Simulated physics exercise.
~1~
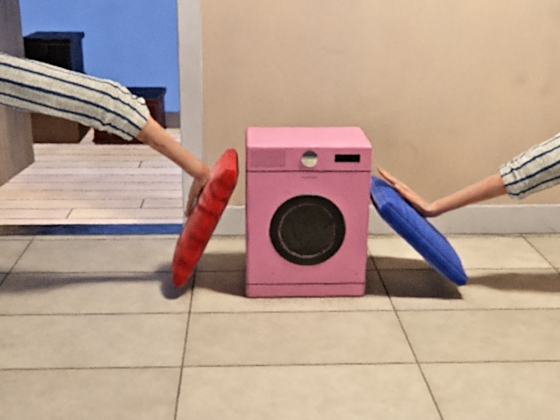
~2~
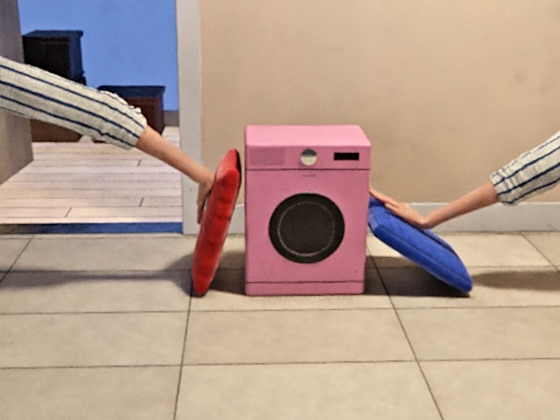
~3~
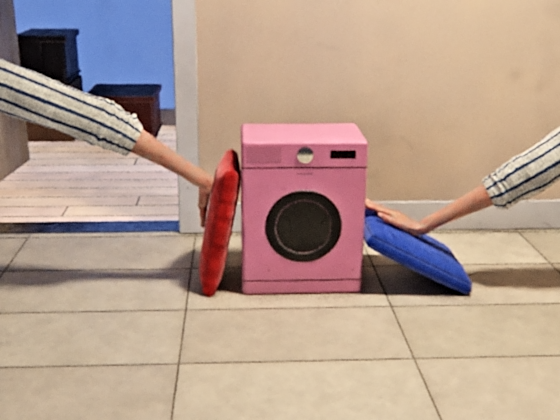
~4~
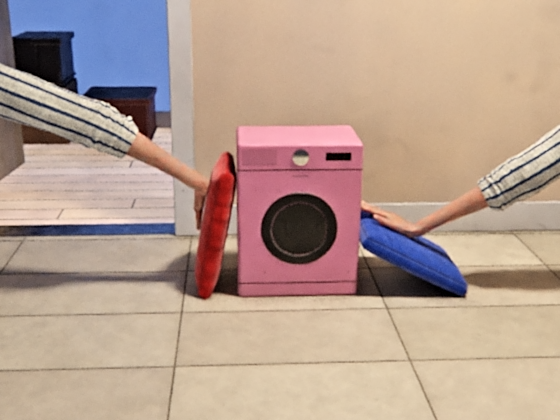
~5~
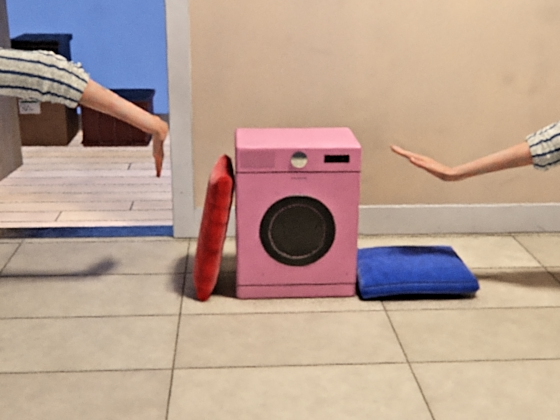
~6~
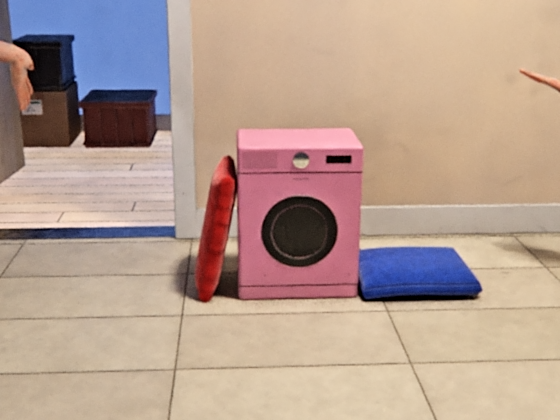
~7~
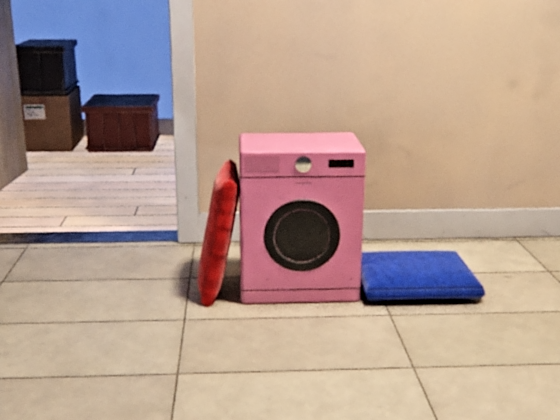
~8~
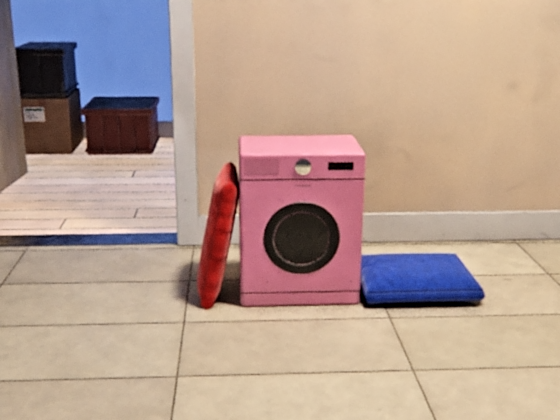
Pink toy washing machine with hands leaning a red pillow left and blue cushion right; released, only the red stays propped, blue lying flat.
